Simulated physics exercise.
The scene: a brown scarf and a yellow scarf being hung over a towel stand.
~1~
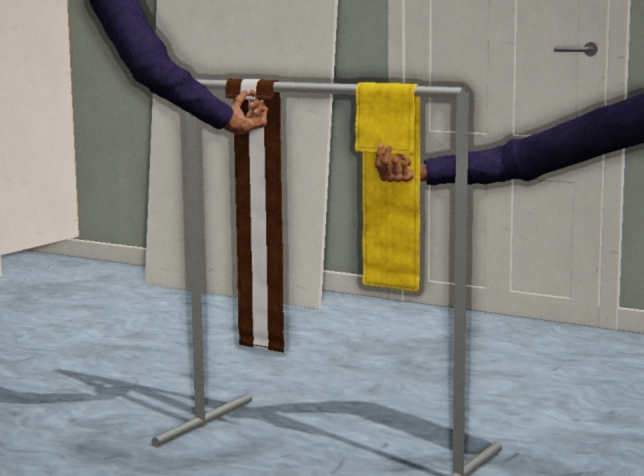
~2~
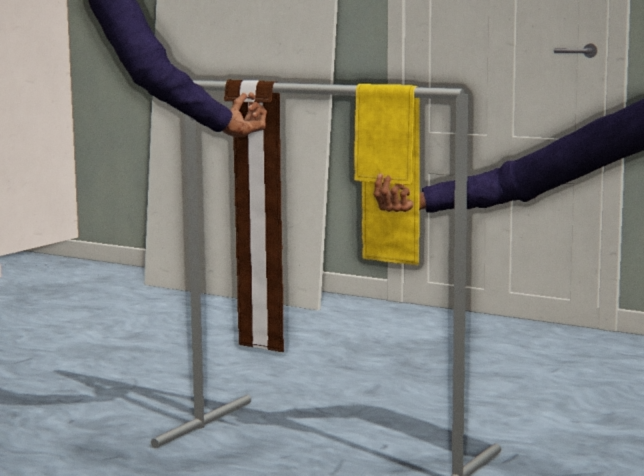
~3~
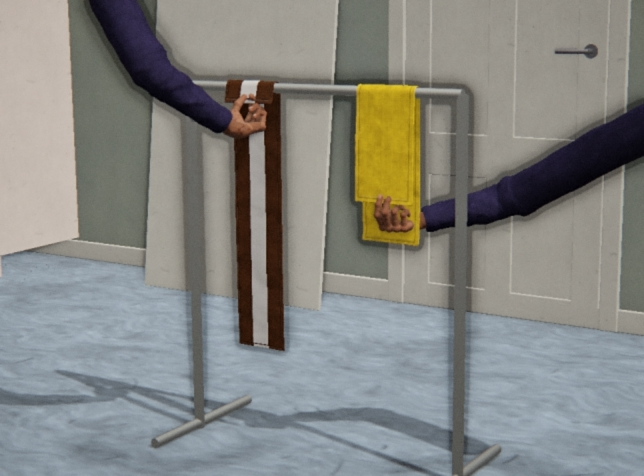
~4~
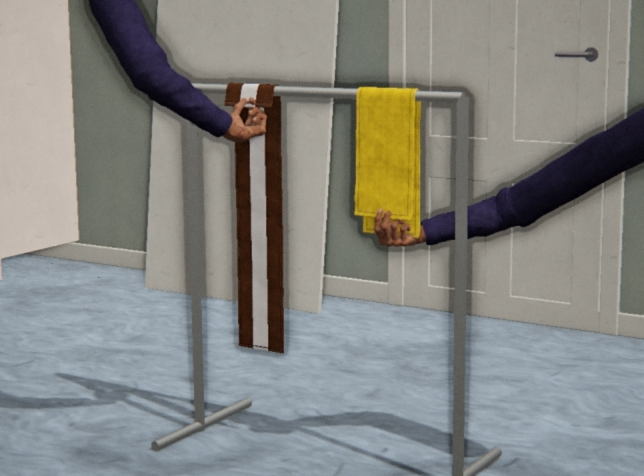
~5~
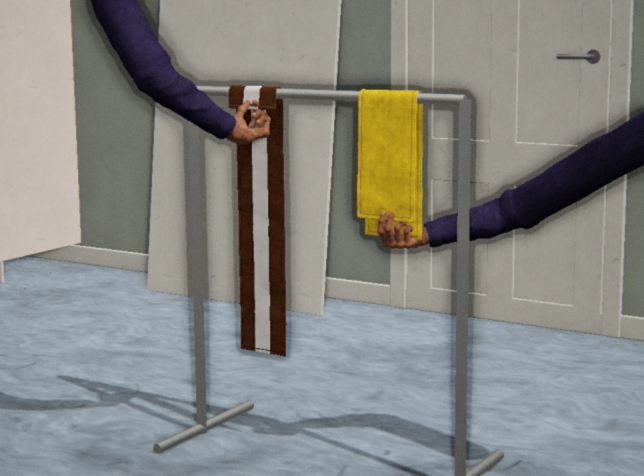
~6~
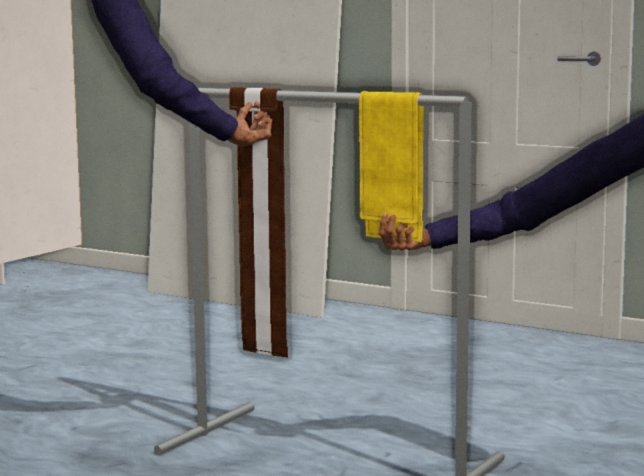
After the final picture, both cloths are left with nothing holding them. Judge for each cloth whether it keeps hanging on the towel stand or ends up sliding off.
The brown scarf most likely leaves its perch; the yellow scarf most likely keeps its perch.
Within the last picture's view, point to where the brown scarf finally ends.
Its middle settles around (267, 444).
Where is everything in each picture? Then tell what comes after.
In the first picture, brown scarf front hem (261, 94), back hem (272, 346); yellow scarf front hem (370, 147), back hem (377, 281).
In the second picture, brown scarf front hem (260, 97); yellow scarf front hem (369, 176).
In the third picture, brown scarf front hem (260, 99); yellow scarf front hem (369, 197).
In the fourth picture, brown scarf front hem (260, 102); yellow scarf front hem (369, 211).
In the fifth picture, brown scarf front hem (264, 105); yellow scarf front hem (372, 213).
In the sixth picture, brown scarf front hem (265, 106), back hem (276, 351), front far shorter than the back; yellow scarf front hem (374, 215), back hem (380, 233), front almost as long as the back.
Then, 0.28 s past the final frame, brown scarf clear of the rail and dropping near (263, 273); yellow scarf unmoved.
Then, 0.54 s past the final frame, brown scarf in a heap on the floor near (268, 434); yellow scarf unmoved.
Then, 0.86 s past the final frame, brown scarf in a heap on the floor near (267, 444); yellow scarf unmoved.
When it is over, brown scarf in a heap on the floor near (267, 444); yellow scarf unmoved. The brown scarf slides off and the yellow scarf hangs there.
